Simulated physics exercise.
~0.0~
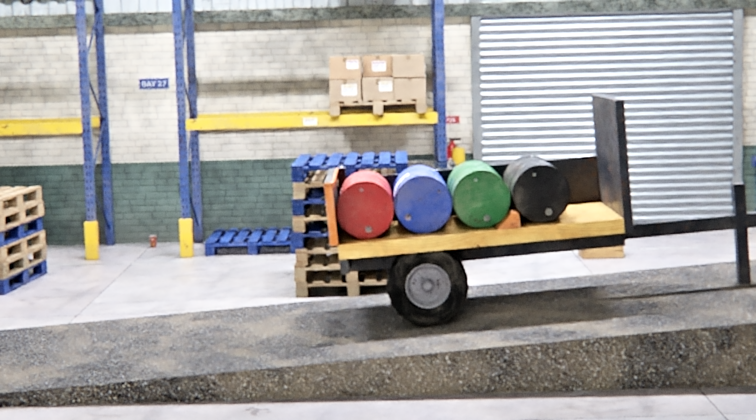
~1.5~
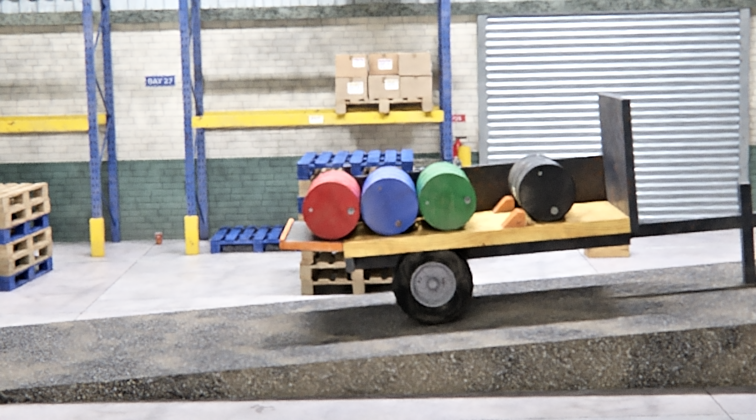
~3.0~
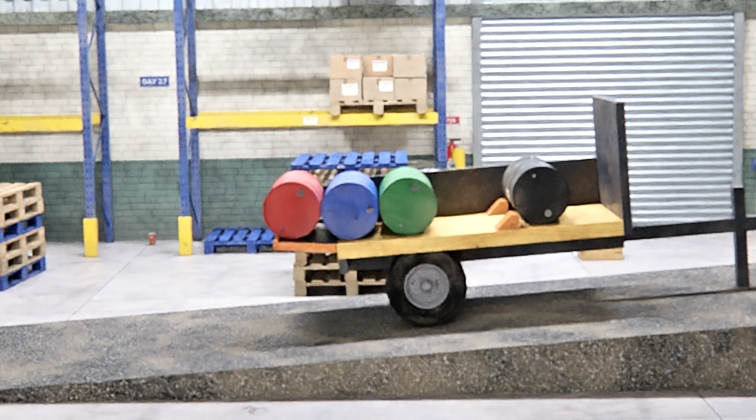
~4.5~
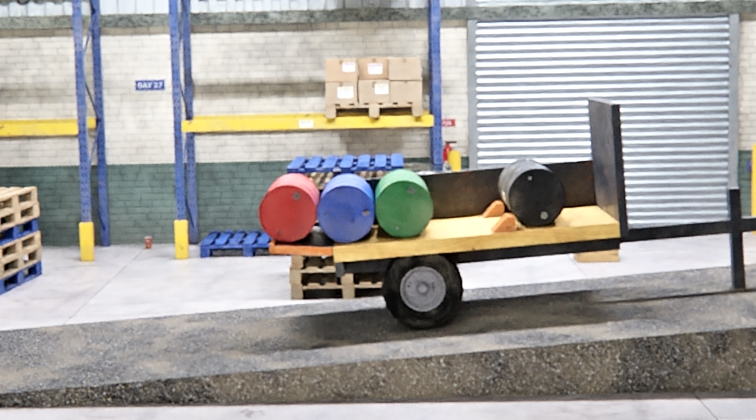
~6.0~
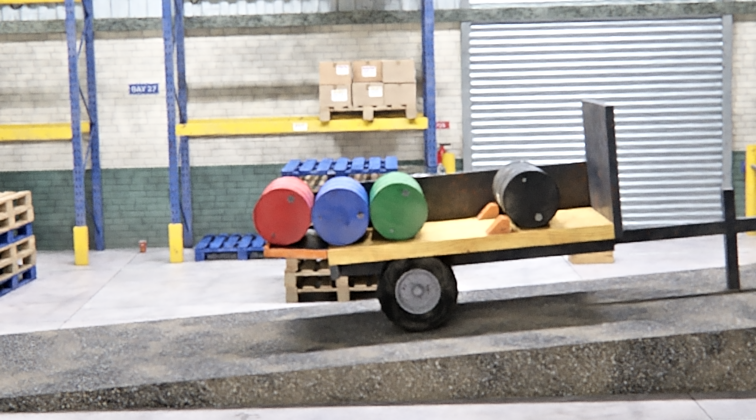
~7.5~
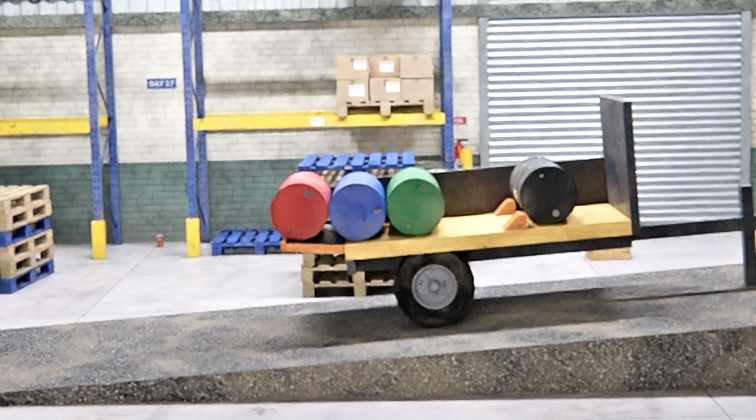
Three drums, red, blue and green, roll left as the tailgate drops, and stay aboard.
